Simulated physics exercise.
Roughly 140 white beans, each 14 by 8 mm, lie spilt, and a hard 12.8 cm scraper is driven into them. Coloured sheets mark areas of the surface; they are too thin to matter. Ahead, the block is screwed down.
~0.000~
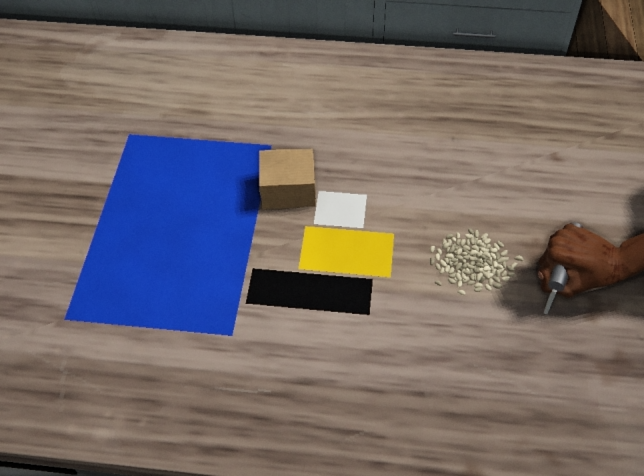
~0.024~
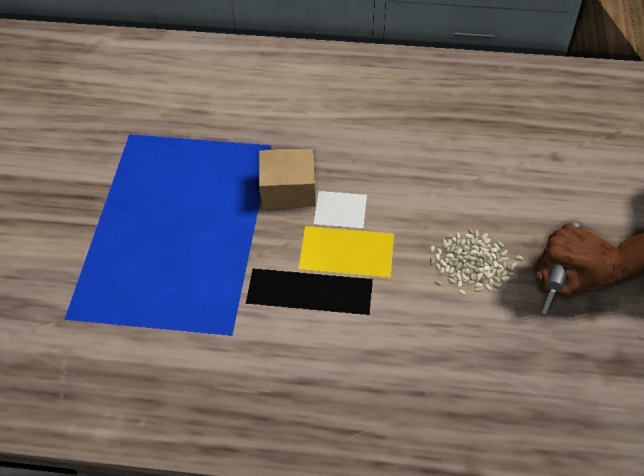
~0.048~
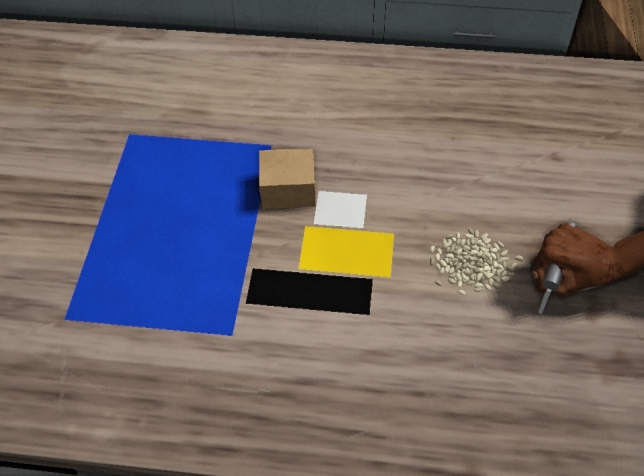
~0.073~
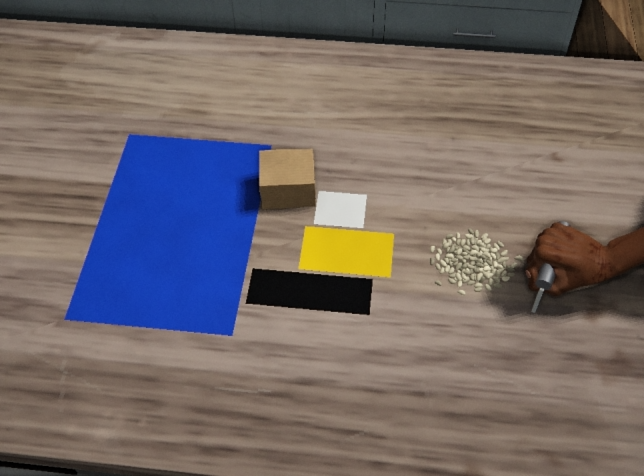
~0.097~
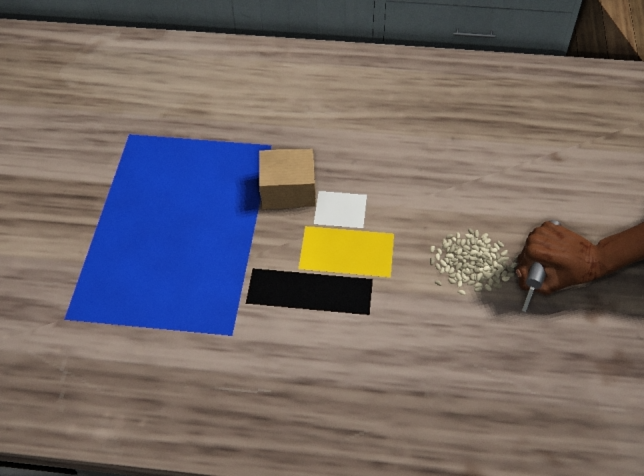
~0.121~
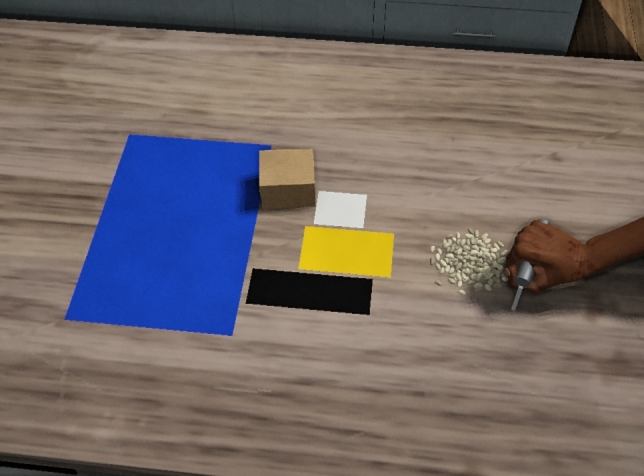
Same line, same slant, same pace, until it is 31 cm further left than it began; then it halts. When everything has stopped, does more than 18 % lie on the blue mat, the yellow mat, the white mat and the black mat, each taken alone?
The blue mat: No; the yellow mat: Yes; the white mat: No; the black mat: No.
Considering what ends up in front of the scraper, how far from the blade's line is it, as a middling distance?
About 6 centimetres.
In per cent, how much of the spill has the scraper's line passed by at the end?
Some 25 in a hundred.
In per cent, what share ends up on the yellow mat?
Something like 35 in a hundred.
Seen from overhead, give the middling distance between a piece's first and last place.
22 cm.
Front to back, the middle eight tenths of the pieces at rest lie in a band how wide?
About 14 cm.
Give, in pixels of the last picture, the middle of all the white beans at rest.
The middle settles close to (343, 237).
After 0.34 s, scraper 20 cm from its start, spill 14 cm wide; off the mats 100 %.
Then, at 0.55 s, scraper 31 cm from its start, spill 18 cm wide; black mat 5 %, yellow mat 50 %, white mat 5 %, off the mats 40 %.
After 0.74 s, scraper 31 cm from its start, spill 21 cm wide; black mat 5 %, yellow mat 40 %, white mat 10 %, off the mats 45 %.
At rest (2.1 s), black mat 5 %, yellow mat 35 %, white mat 10 %, blue mat 5 %, off the mats 45 %.
